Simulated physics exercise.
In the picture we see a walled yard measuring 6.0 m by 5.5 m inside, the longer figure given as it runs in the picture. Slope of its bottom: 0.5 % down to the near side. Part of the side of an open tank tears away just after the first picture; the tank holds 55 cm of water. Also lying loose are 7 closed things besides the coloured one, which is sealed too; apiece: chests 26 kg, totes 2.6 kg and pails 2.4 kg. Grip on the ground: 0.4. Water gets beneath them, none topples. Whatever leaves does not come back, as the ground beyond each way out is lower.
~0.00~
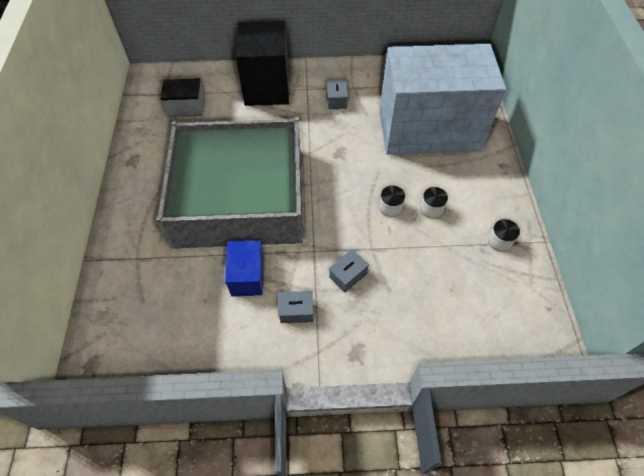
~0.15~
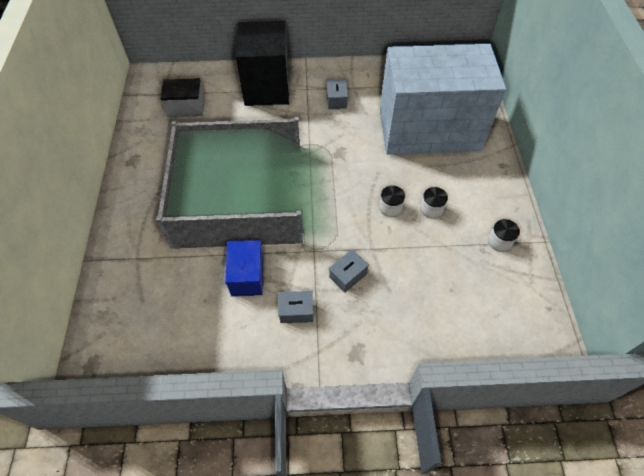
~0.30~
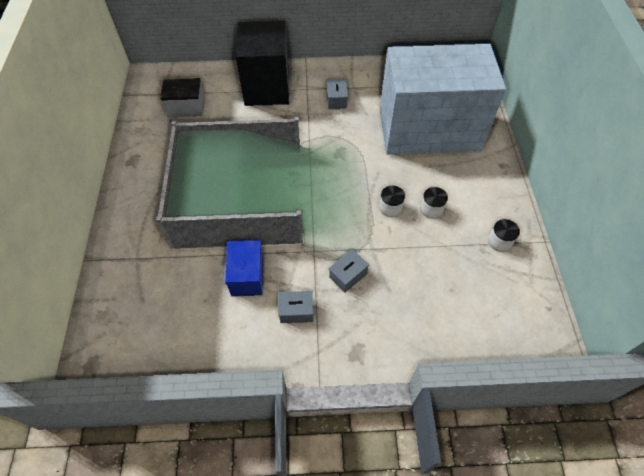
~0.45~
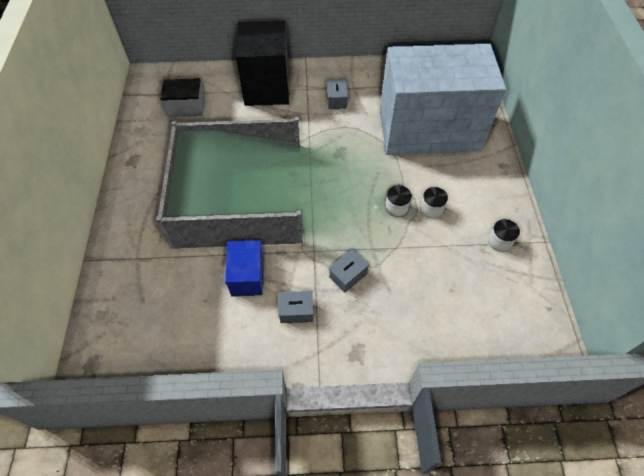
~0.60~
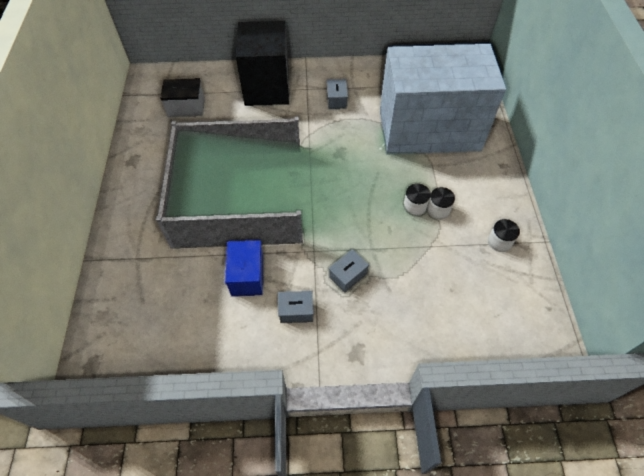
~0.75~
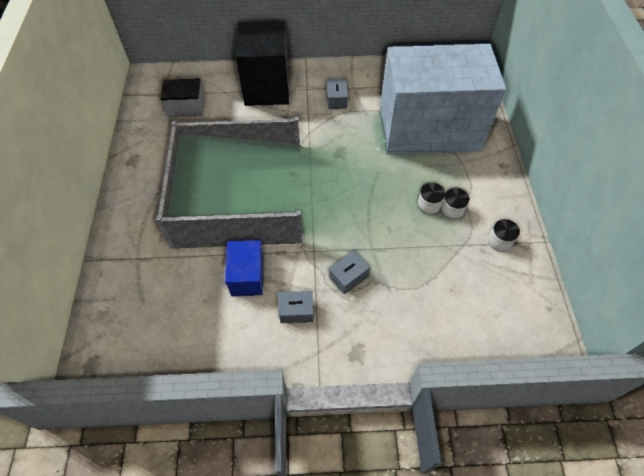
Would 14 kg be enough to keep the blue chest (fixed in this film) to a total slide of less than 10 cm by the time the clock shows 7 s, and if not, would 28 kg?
No, only 28 kg does it.
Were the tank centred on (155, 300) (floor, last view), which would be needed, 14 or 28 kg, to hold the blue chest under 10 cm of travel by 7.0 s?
Then it turns out both choices fall short.
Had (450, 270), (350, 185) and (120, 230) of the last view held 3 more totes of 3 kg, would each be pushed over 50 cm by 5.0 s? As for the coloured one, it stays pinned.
Going through them in turn, the answers are too far, too far and not too far.
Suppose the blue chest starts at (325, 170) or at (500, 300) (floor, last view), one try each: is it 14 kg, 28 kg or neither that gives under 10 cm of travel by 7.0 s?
Respectively, neither option; neither option.
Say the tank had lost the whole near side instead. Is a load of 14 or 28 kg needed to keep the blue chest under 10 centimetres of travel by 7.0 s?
In that case neither load is enough.
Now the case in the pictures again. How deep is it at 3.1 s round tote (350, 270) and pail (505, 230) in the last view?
First roughly 1 cm, second roughly 25 cm.
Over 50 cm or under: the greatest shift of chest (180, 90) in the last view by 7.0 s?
The answer here is not beyond.
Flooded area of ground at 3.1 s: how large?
Roughly 18 m2.
After 1.4 s the blue chest would be 0 cm from its start with 14 kg and 0 cm from its start with 28 kg; 0 cm of water round it then.
After 3.1 s the blue chest would be 0 cm from its start with 14 kg and 0 cm from its start with 28 kg; 0 cm of water round it then.
After 4.9 s the blue chest would be 1 cm from its start with 14 kg and 0 cm from its start with 28 kg; 3 cm of water round it then.
After 7.0 s the blue chest would be 52 cm from its start with 14 kg and 0 cm from its start with 28 kg; 4 cm of water round it then.
